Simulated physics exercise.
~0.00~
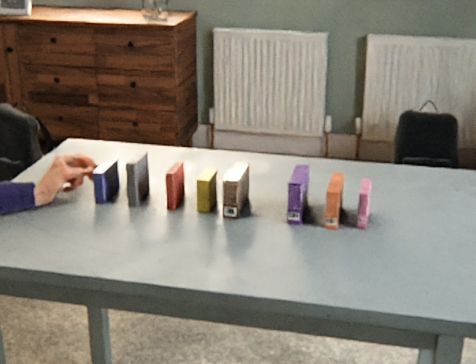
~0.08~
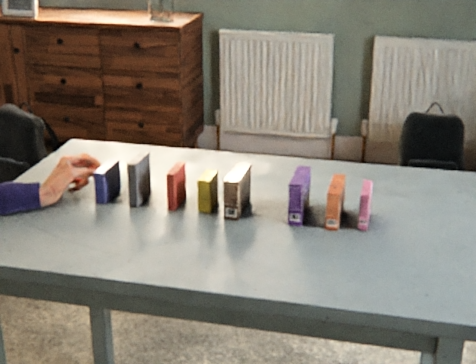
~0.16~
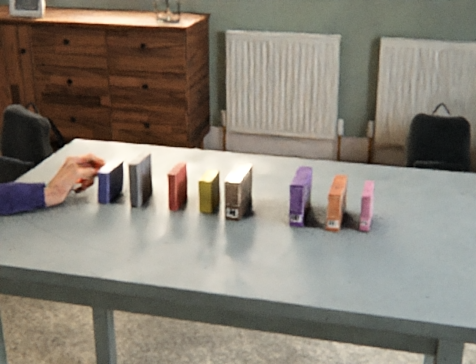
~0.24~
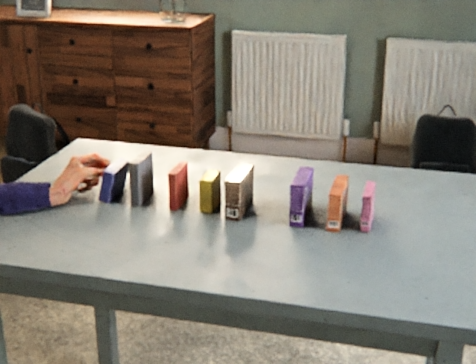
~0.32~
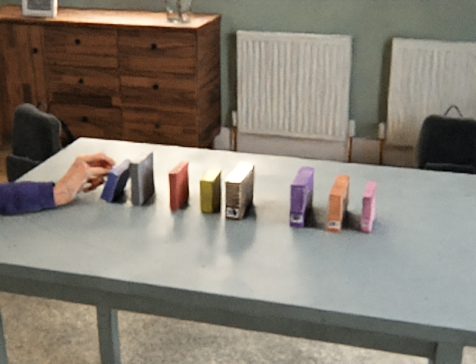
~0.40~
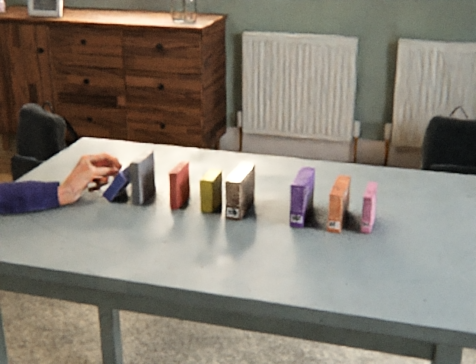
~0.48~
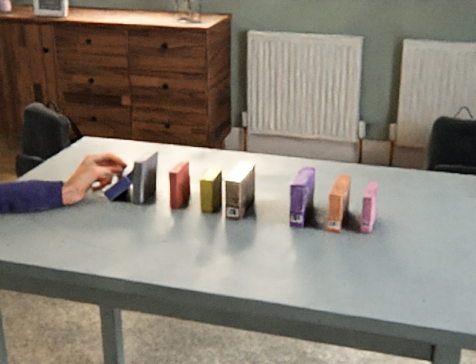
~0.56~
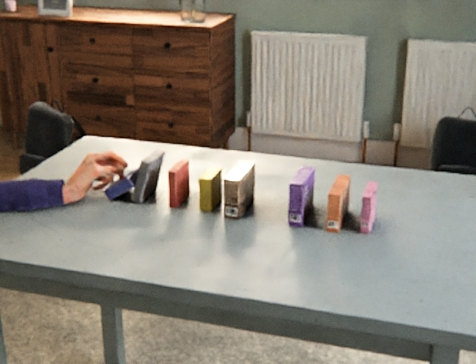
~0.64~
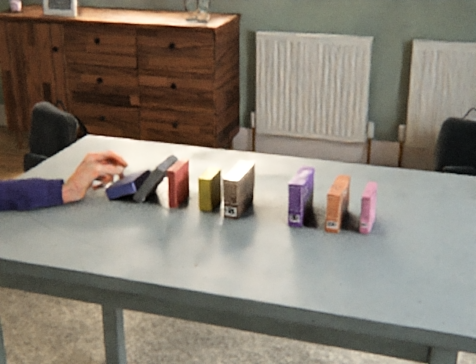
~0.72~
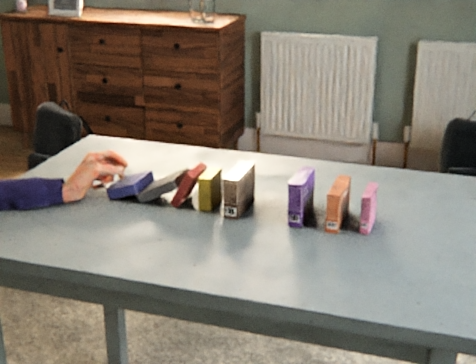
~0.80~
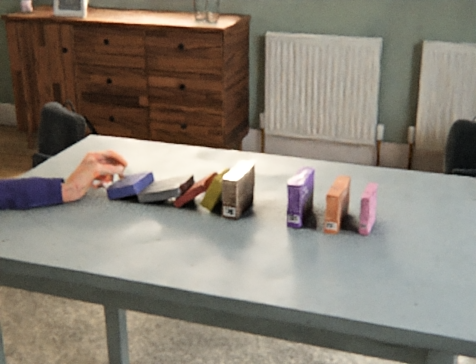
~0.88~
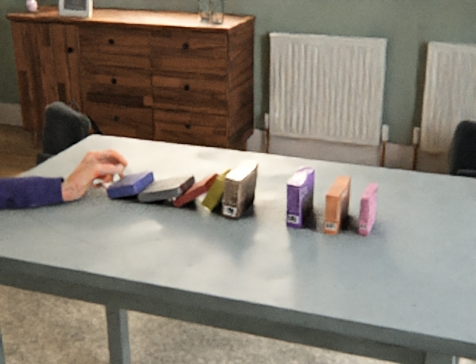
On a grey table in a room with a wooden chest of drawers and white radiators, eight coloured blocks stand in a spaced row. A hand in a purple sleeve at the left slowly tips the blue block rightward until it leans and drops against the grey one. The grey block topples into the red one, which tilts over onto the yellow. The yellow block then leans against the brown one, which stays up. At the end blue and grey lie down, red and yellow lean, and the purple, orange and pink blocks stand untouched beyond a gap.
